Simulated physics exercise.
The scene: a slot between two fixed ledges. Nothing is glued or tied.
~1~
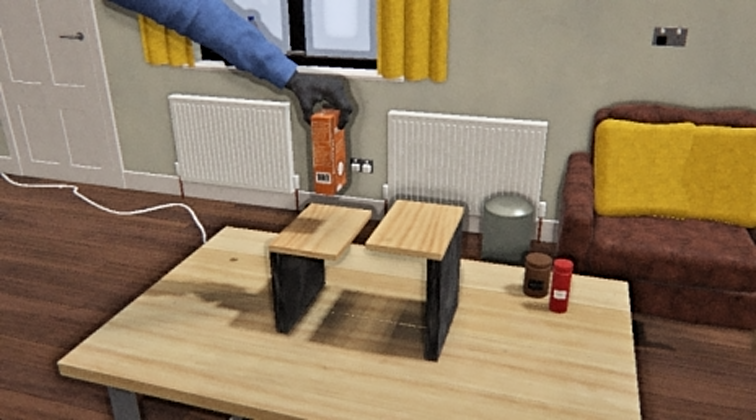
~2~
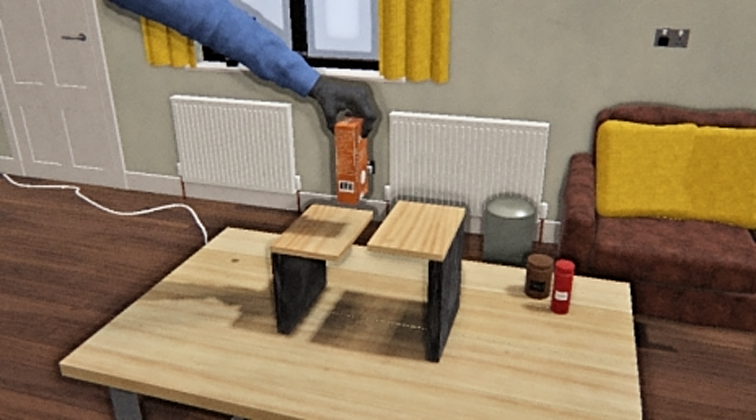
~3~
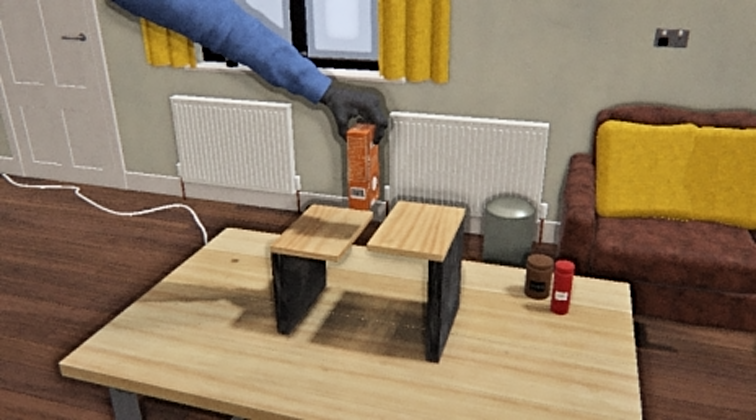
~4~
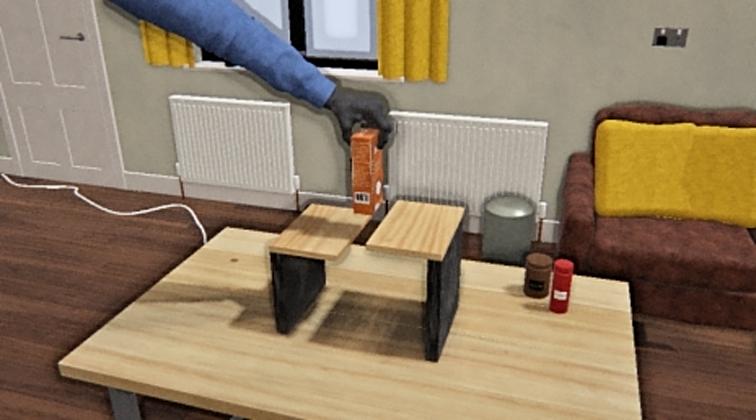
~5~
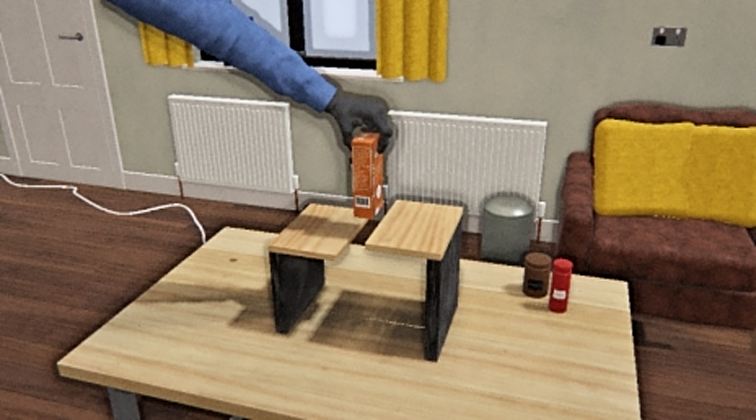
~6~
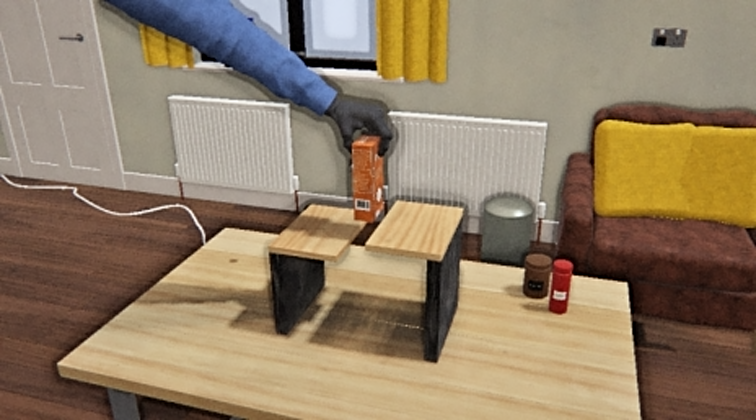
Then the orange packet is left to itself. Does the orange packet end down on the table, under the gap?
Here the packet drops through.
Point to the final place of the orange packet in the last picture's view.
Near (370, 288).
Then, 0.32 s past the last view, orange packet displaced well along near (370, 274).
Then, 0.66 s past the last view, orange packet displaced well along near (370, 288).
Finally, moved from the start, orange packet; the other 2 still in place. Final places as the last picture's camera would see them, orange packet near (370, 288). The packet goes down the gap.
